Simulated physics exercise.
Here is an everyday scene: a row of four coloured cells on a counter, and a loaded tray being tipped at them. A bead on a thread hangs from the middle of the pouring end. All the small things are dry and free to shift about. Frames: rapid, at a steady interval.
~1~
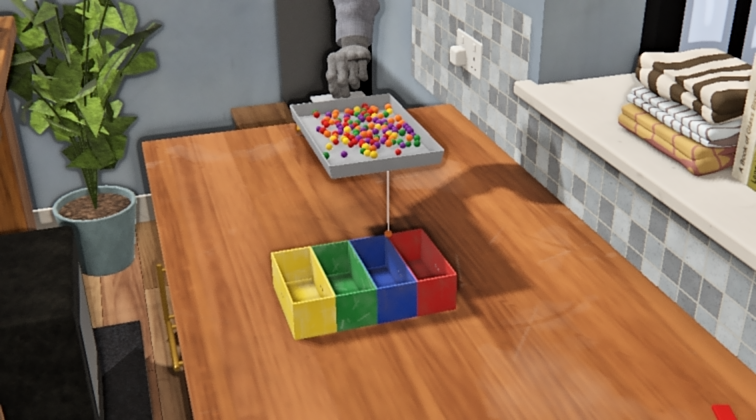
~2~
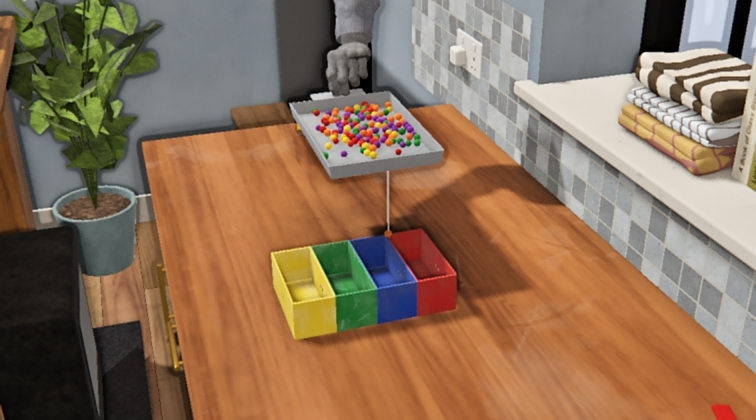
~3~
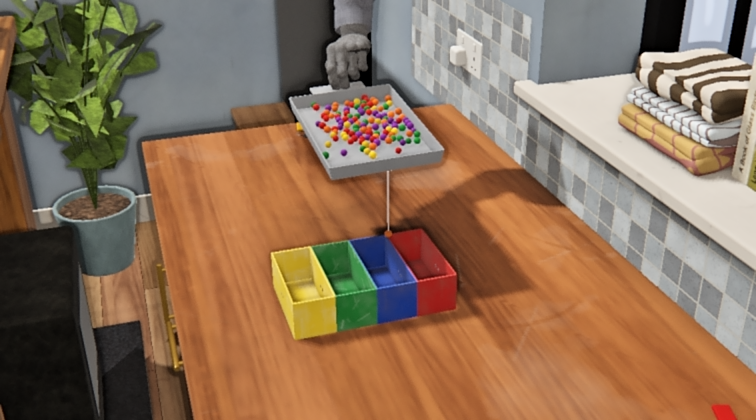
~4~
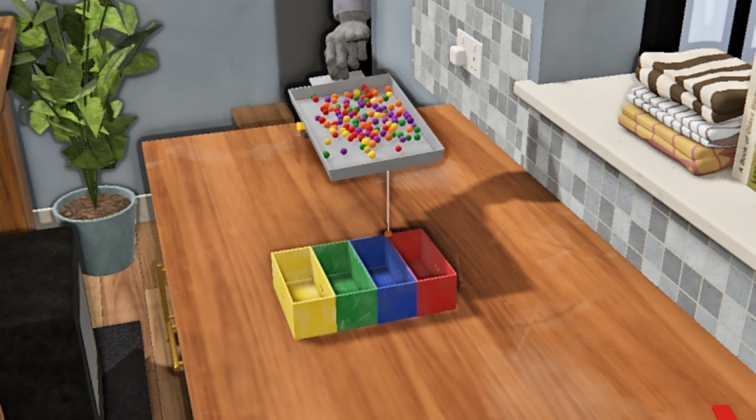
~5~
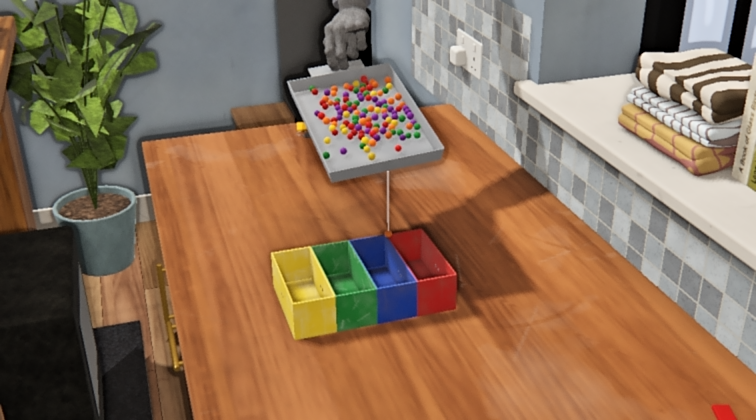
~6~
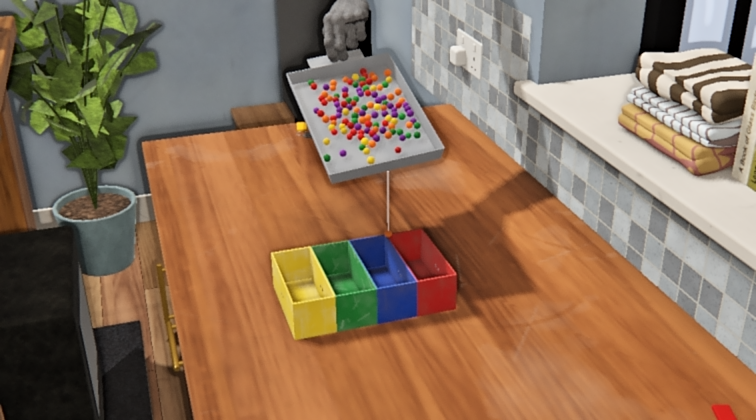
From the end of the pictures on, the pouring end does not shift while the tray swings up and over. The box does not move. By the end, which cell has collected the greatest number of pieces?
The green cell has collected the most.
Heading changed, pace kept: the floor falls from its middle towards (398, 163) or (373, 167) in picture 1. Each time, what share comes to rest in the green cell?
Around 0 percent for the first aim and around 40 percent for the second.
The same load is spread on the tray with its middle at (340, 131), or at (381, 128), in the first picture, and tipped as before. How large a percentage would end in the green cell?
Try 1: 70 %; try 2: 70 %.
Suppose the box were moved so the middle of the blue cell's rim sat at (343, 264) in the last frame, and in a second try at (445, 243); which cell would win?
The blue cell, then the yellow cell.
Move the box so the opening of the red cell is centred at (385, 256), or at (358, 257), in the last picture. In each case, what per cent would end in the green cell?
About 10 per cent first, then about 0 per cent.
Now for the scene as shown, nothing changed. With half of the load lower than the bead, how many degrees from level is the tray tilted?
Near 95 degrees.
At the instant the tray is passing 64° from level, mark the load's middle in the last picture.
I'd put the middle of the pieces at roughly (356, 164).
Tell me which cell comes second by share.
Rank two - that blue cell.
Just after the last frame, tray tipped steeply; the larger part on the tray; about a tenth in the green cell; just a few in the yellow cell; just a few in the blue cell; about a tenth falling or outside the box.
A moment on, tray tipped past a quarter turn; about a tenth on the tray; roughly two thirds in the green cell; about a tenth in the blue cell; about a tenth in the yellow cell; about a tenth falling or outside the box.
Further on, tray tipped past a quarter turn; the larger part in the green cell; roughly a quarter in the blue cell; about a tenth in the yellow cell; just a few falling or outside the box.
When it is over, tray tipped past a quarter turn; the larger part in the green cell; roughly a quarter in the blue cell; about a tenth in the yellow cell; not one in the red cell; just a few outside the box.
